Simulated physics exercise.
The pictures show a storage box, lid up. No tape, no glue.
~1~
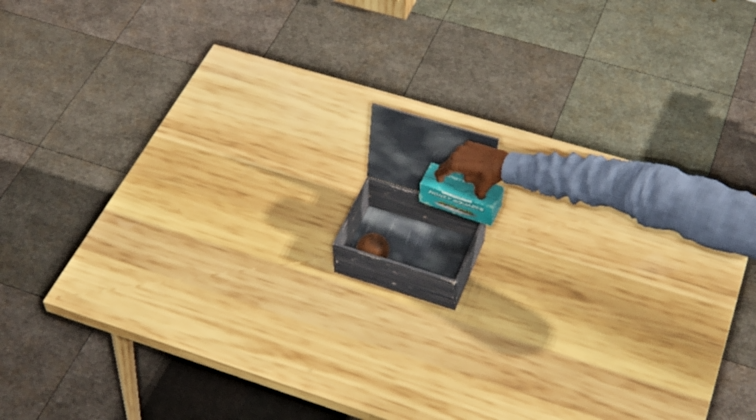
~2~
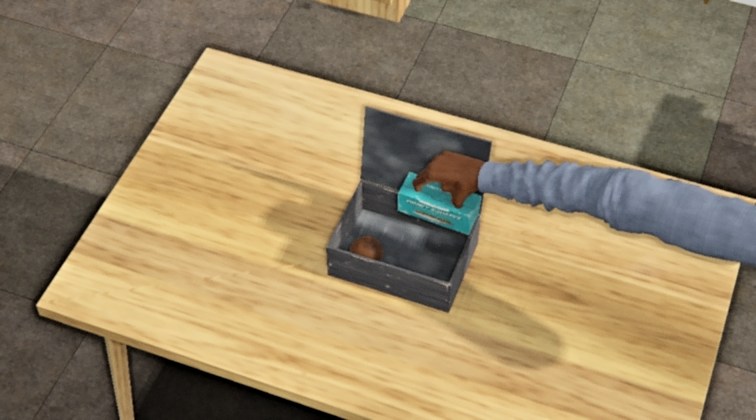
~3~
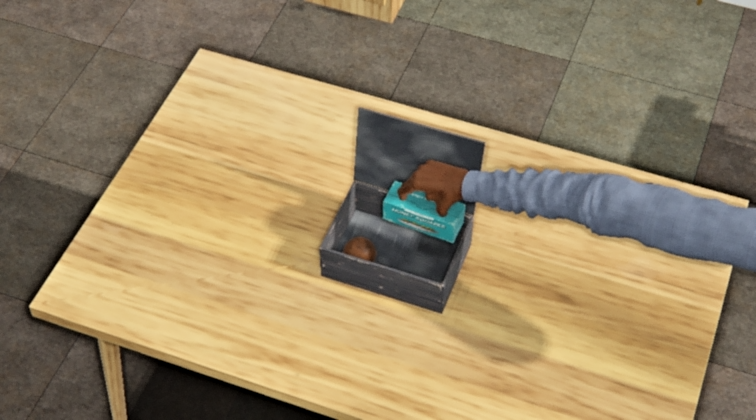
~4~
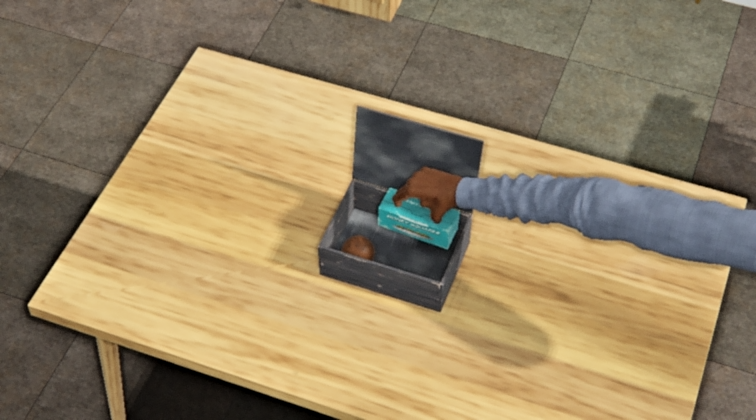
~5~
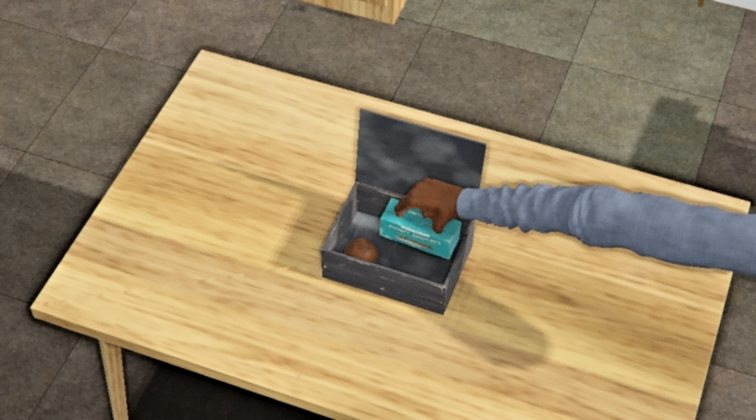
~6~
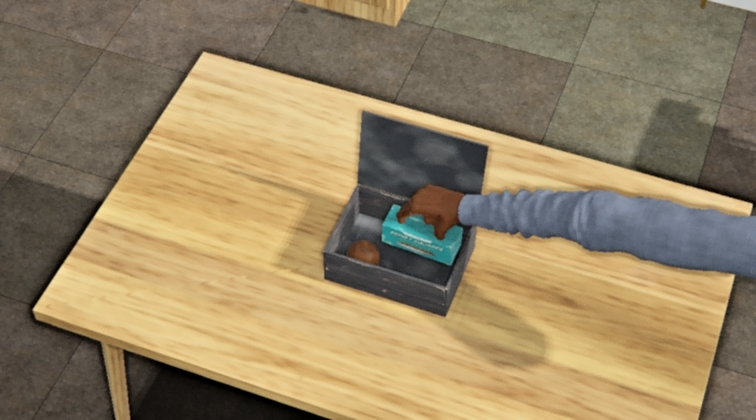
Brown hand in a grey-blue sleeve lowering a turquoise carton into an open dark storage box holding a small brown object.
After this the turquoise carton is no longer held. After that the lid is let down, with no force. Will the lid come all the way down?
Outcome: The lid closes.
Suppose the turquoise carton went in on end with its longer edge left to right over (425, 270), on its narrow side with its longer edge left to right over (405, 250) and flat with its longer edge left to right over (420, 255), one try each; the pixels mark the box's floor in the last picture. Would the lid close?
First try: It stays ajar; second try: It closes; third try: It closes.
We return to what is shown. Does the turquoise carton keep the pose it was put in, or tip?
The turquoise carton stays as placed.
Then, 1.00 s past the last view, lid starting down; turquoise carton displaced a little near (421, 256).
Then, 1.60 s past the last view, lid 58° above the rim; turquoise carton displaced a little near (421, 256).
Then, 2.00 s past the last view, lid 19° above the rim; turquoise carton displaced a little near (421, 256).
Finally, lid shut; moved from the start, turquoise carton; brown ball still in place. Final places as the last picture's camera would see them, turquoise carton near (421, 256).
